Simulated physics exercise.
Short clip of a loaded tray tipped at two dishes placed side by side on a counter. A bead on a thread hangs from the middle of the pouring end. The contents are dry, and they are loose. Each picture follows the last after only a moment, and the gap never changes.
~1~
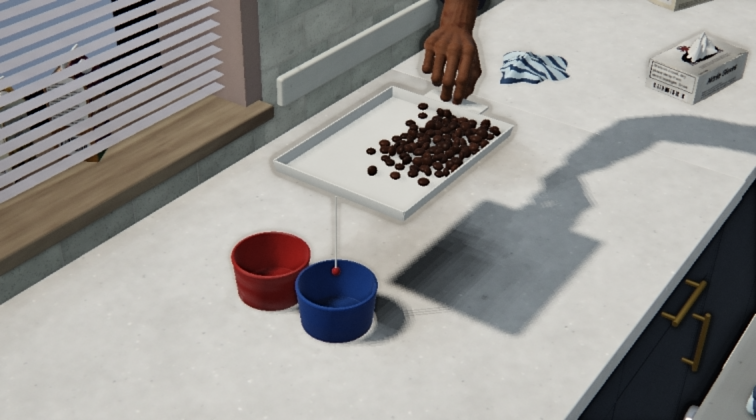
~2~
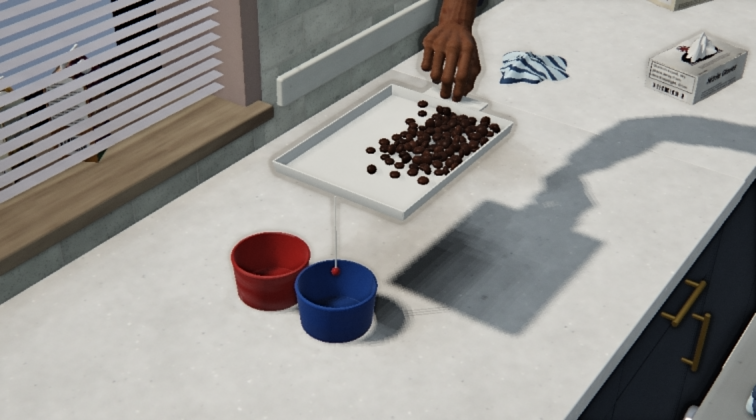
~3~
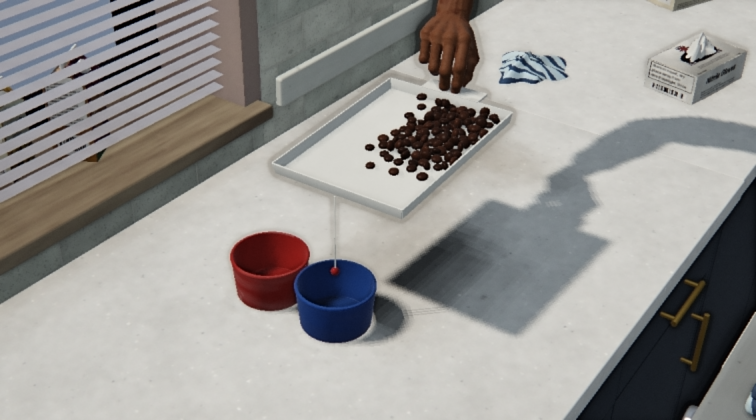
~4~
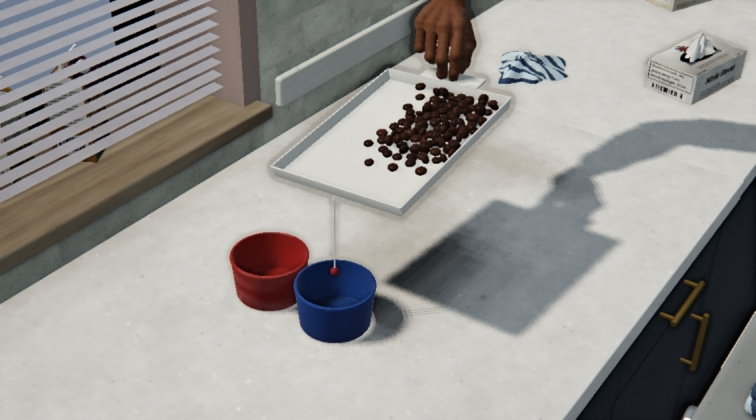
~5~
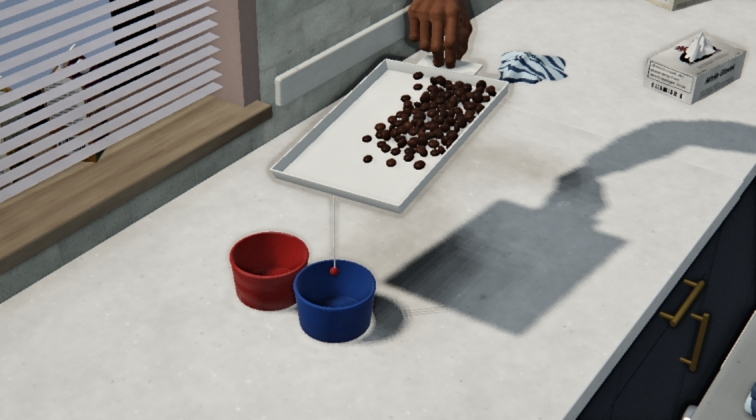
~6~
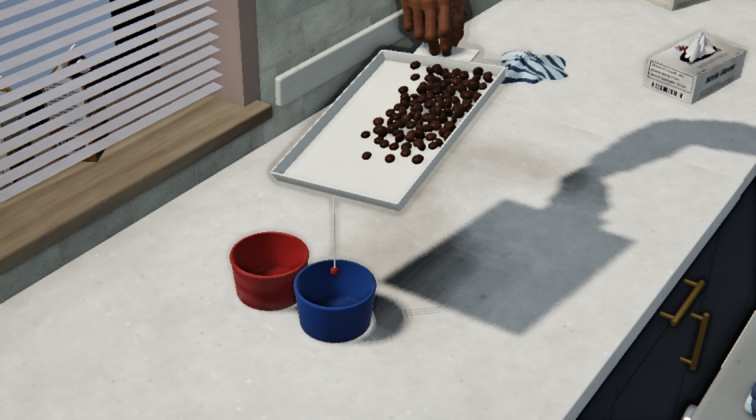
A hand at the far end of a pale tray of flat chocolate drops slowly raised that end, tilting the tray slightly toward its left corner above a red dish and a blue one.
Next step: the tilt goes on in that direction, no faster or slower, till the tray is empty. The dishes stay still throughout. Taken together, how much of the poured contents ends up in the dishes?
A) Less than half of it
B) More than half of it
(B) More than half of it.
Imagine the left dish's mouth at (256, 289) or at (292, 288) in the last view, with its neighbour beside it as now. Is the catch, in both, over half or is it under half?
Result, first setup: The minor share; second setup: The minor share.
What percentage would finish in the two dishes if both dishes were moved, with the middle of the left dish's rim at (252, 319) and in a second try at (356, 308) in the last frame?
0 %, then 0 %.
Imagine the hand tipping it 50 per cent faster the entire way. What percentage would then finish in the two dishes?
It would be around 40 percent.
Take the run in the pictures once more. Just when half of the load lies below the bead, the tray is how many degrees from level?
A tilt of roughly 75°.
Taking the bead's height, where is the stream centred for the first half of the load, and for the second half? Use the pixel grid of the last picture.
Close to (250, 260), then close to (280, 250).
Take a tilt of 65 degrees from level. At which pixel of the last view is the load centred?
Near (291, 178).
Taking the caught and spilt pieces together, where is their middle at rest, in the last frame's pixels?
About (267, 289).
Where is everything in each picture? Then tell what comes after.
Corners of the pouring end at (277, 160) and (403, 210), level; middle of the load at (438, 141), flat chocolate drops; left dish at (247, 287); right dish at (312, 319); bead on its thread at (336, 271), in the first frame.
Corners of the pouring end at (276, 161) and (403, 210), level; middle of the load at (438, 139), in the second frame.
Corners of the pouring end at (275, 163) and (402, 208), tipped barely, lowest at the left corner; middle of the load at (437, 133), in the third frame.
Corners of the pouring end at (274, 166) and (400, 206), tipped a little, lowest at the left corner; middle of the load at (434, 122), in the fourth frame.
Corners of the pouring end at (273, 168) and (398, 203), tipped a little, lowest at the left corner; middle of the load at (432, 113), in the fifth frame.
Corners of the pouring end at (273, 171) and (397, 201), tipped clearly, lowest at the left corner; middle of the load at (429, 104); left dish at (245, 287); right dish at (311, 318), in the sixth frame.
Soon, tray tipped steeply; most on the tray; a stray few in the left dish; about a quarter in the air.
A while on, tray tipped past a quarter turn; a small part on the tray; a stray few in the right dish; about half in the left dish; about a third outside both; a small part in the air.
Towards the end, tray tipped past a quarter turn; a stray few in the right dish; about two thirds in the left dish; about a third outside both.
Finally, tray tipped past a quarter turn; a stray few in the right dish; about two thirds in the left dish; about a third outside both.
